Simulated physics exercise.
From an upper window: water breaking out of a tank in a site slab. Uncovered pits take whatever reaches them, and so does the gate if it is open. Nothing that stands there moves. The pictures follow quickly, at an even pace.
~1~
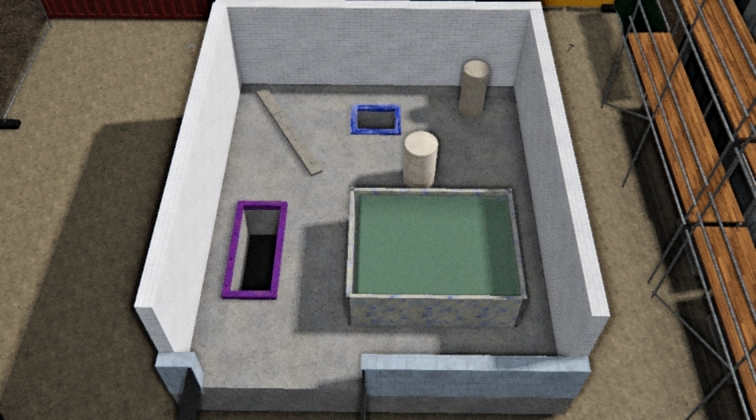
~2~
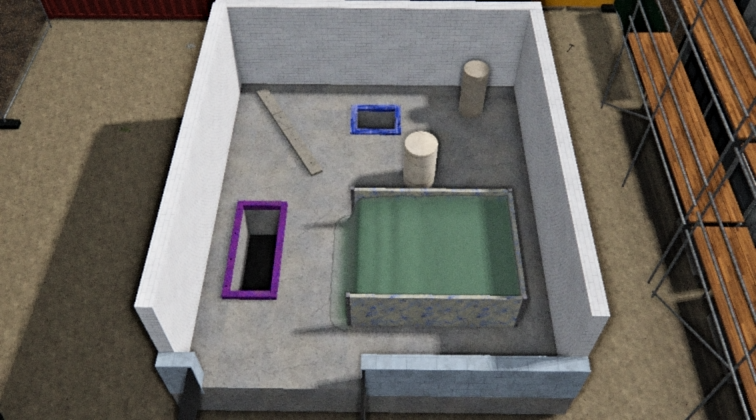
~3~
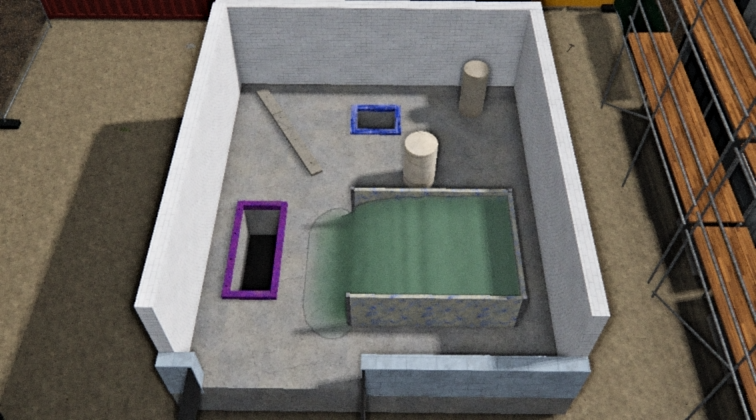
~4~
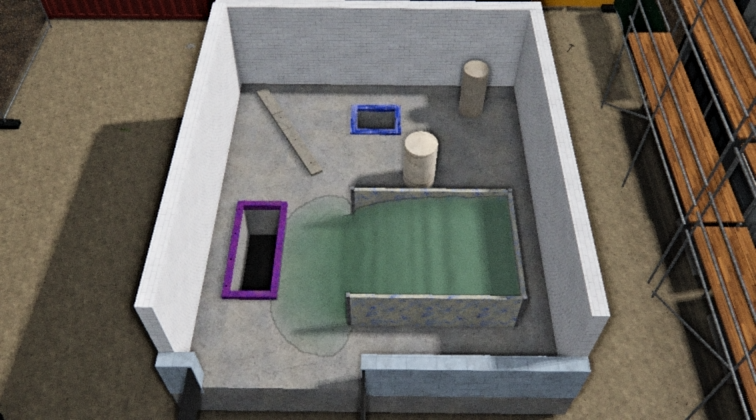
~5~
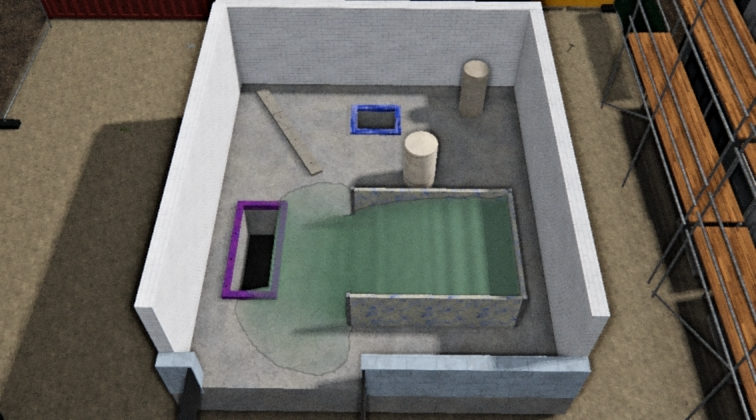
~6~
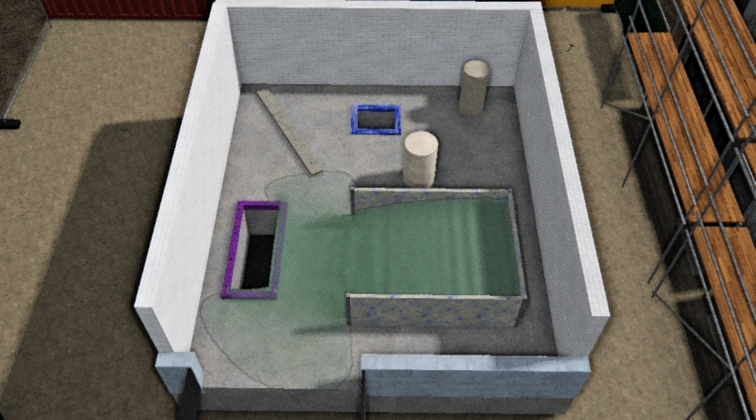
Green water spilling from the open left side of a tank, spreading across a grey walled slab and around a purple-framed opening.
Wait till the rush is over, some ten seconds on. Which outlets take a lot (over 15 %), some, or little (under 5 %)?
One by one: The gate takes more than 15 %; the purple pit takes more than 15 %; the blue pit takes less than 5 %.
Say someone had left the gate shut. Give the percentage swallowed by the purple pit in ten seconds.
Parts in a hundred: Purple 45.
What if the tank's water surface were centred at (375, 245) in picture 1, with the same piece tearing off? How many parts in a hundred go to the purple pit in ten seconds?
Per cent: Purple 50.
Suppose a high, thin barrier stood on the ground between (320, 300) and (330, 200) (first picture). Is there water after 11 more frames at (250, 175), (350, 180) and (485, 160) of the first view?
In that order: Clear, wet, not flooded.
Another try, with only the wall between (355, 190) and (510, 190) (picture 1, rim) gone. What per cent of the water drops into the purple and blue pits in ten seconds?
In per cent: Purple 4, blue 25.
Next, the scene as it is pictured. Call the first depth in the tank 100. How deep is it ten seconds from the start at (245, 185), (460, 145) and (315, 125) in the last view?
In turn 8, 8 and 6 in a hundred.
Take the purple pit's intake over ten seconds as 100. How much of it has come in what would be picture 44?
I make it 100 per cent.
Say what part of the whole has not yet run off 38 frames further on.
Some 42 per cent.
A moment on, water covers 30 % of the floor; the gate 1 %, the purple pit 13 %, the blue pit 0 %.
Next, water covers 35 % of the floor; the gate 4 %, the purple pit 25 %, the blue pit 0 %.
Then, water covers 40 % of the floor; the gate 10 %, the purple pit 35 %, the blue pit 0 %.
Later, water covers 60 % of the floor; the gate 18 %, the purple pit 39 %, the blue pit 0 %.
In the end, water covers 80 % of the floor; the gate 24 %, the purple pit 39 %, the blue pit 1 %.
